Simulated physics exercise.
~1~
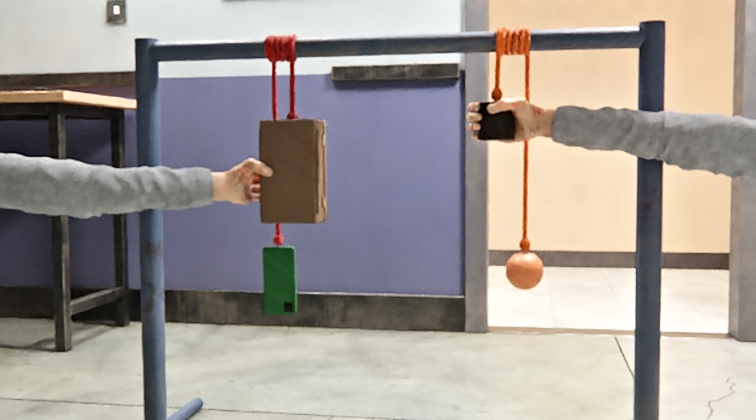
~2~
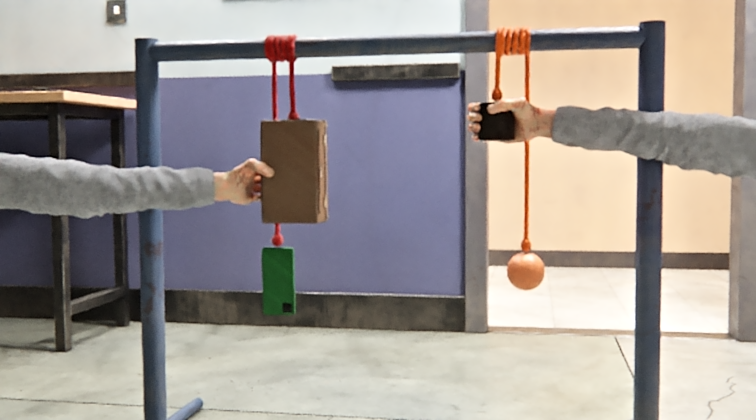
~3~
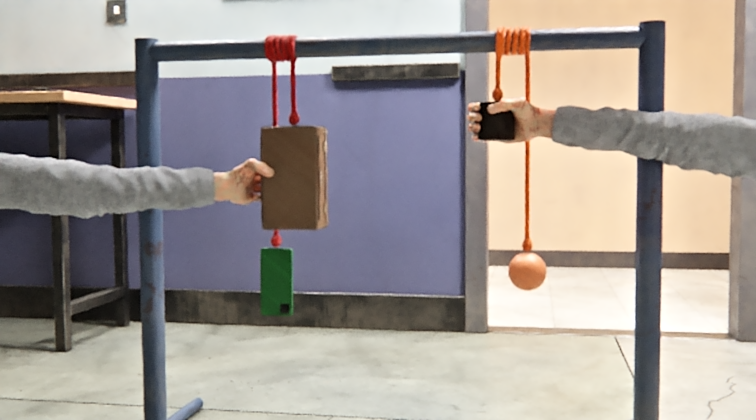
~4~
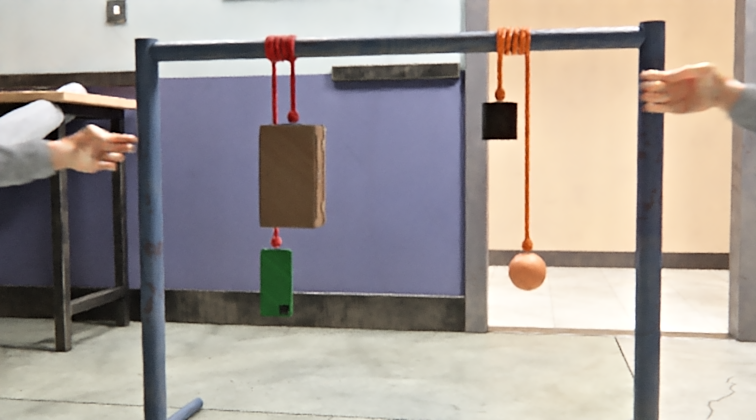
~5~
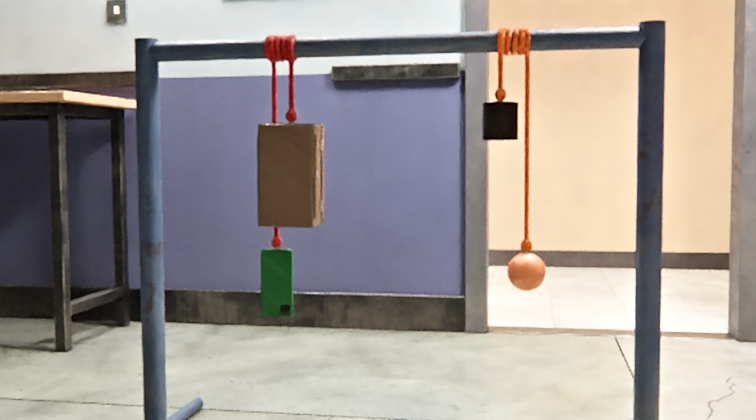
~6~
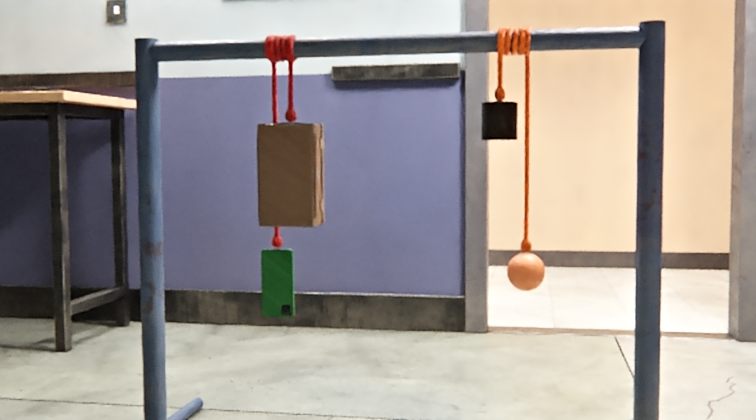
Brown case and black block hanging on red and orange ropes from a blue rail, staying up after two hands let go.
